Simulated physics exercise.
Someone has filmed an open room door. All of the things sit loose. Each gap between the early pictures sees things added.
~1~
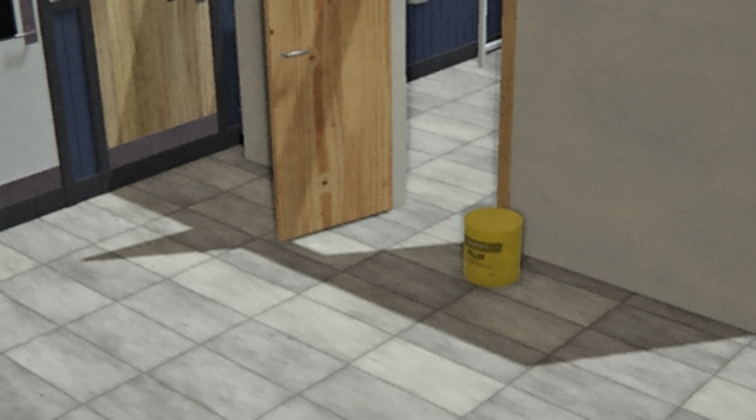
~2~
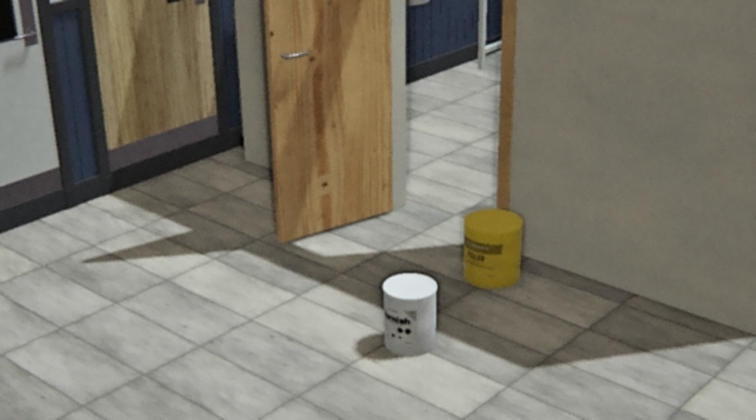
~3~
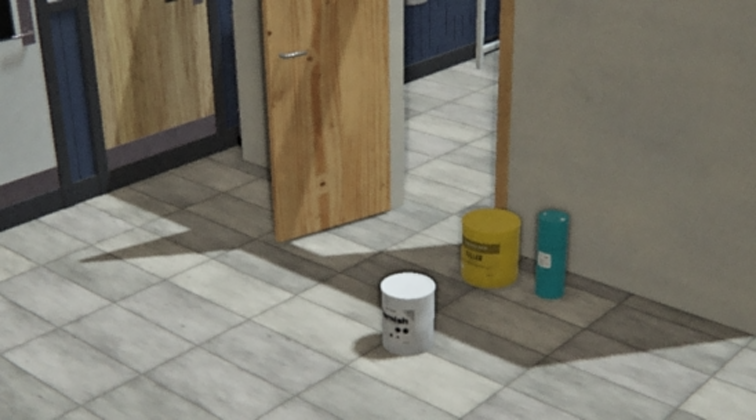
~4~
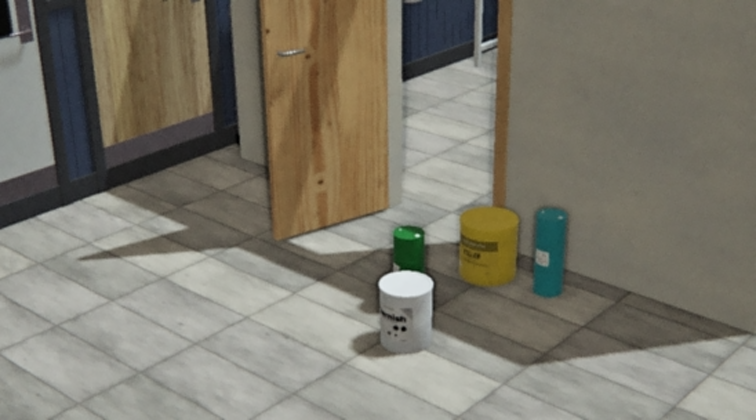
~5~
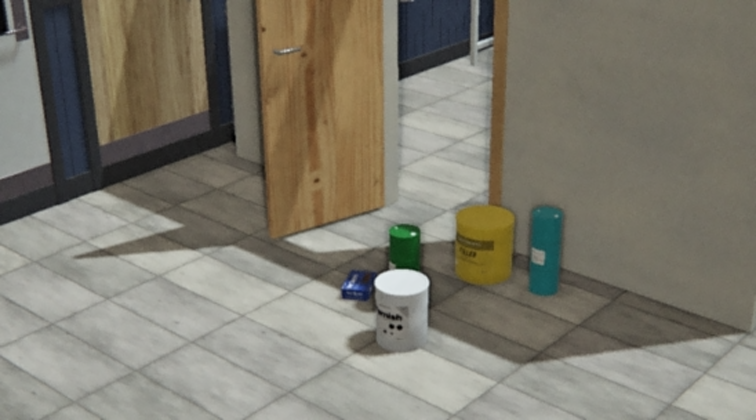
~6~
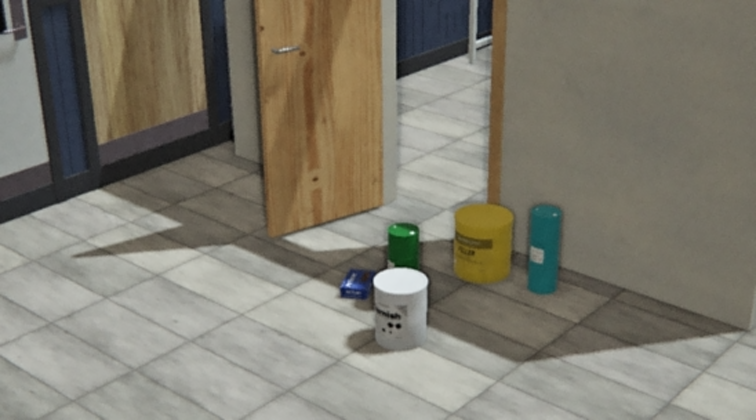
In a room with a wide-open wooden door, a yellow pail stood by the wall, then a white pail, a turquoise canister, a green can and a blue packet appeared in turn; nothing else moved.
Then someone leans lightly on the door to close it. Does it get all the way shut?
The attempt works.
Then, 0.50 s after the last picture, door at 84°.
Then, 0.90 s after the last picture, door at 51°.
Then, 1.30 s after the last picture, door at 16°.
At rest, door at 0°; all 5 in place. Seen from the same camera at the end, blue packet near (358, 284).
